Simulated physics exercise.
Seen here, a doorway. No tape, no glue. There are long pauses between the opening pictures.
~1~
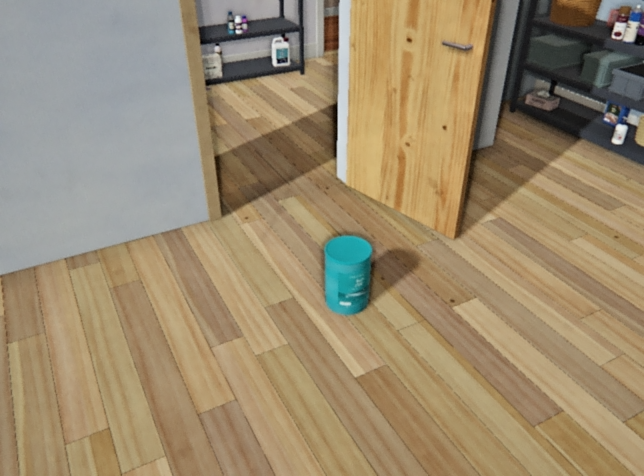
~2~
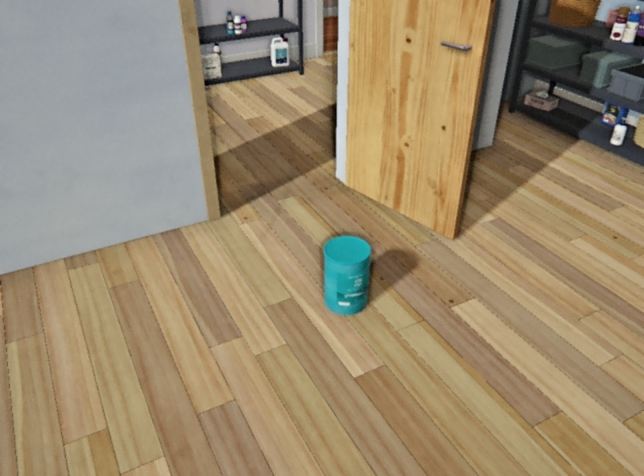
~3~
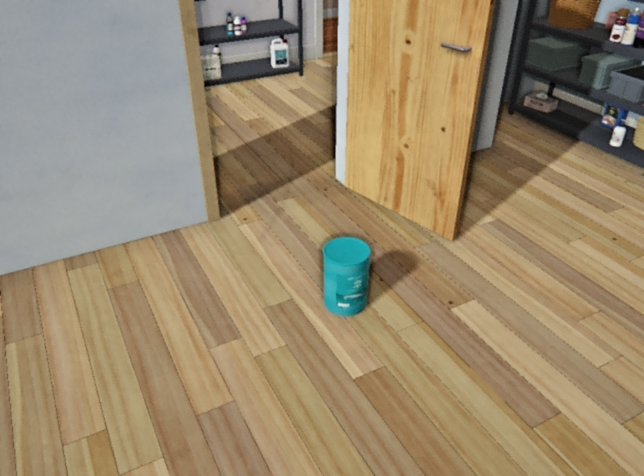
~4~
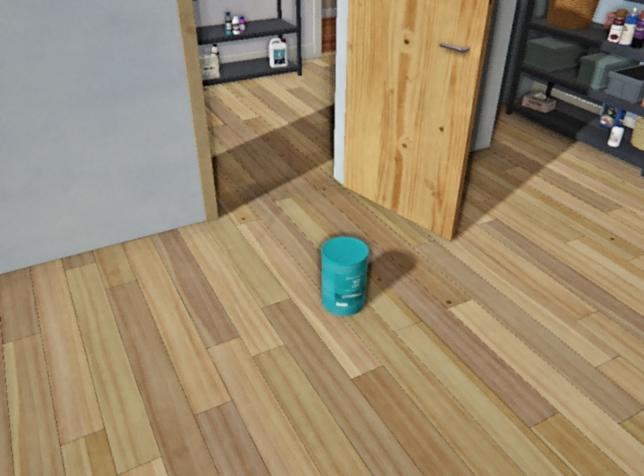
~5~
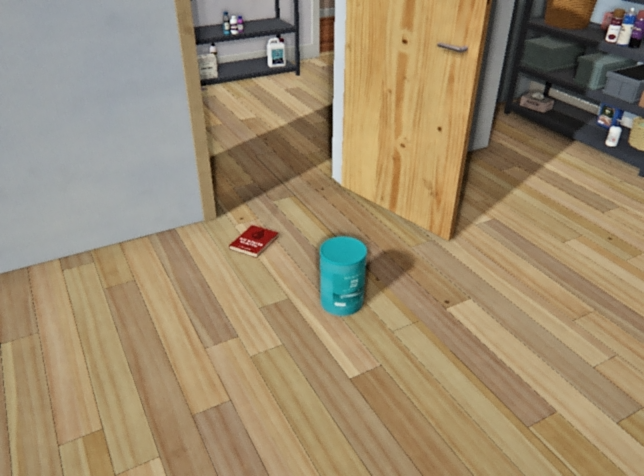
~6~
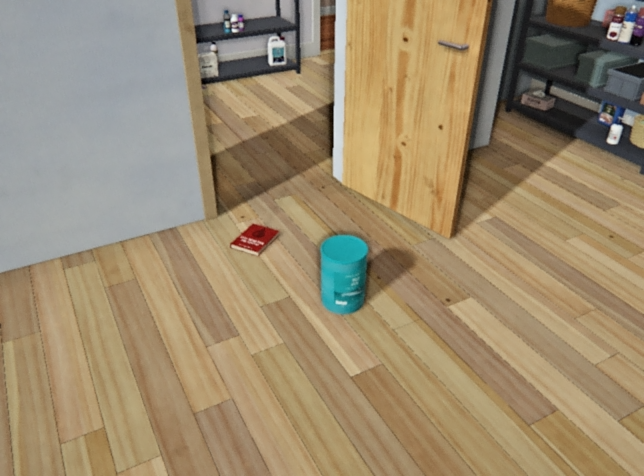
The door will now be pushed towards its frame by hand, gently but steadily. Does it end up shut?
It jams.
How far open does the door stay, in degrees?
About 10°.
Then, 1.20 s after the last picture, door 58° open.
Then, 1.80 s after the last picture, door 21° open; red book slid about its own width near (236, 230).
At rest, door 12° open; moved from the start, red book; turquoise pail in place. Seen from the same camera at the end, red book near (222, 222).
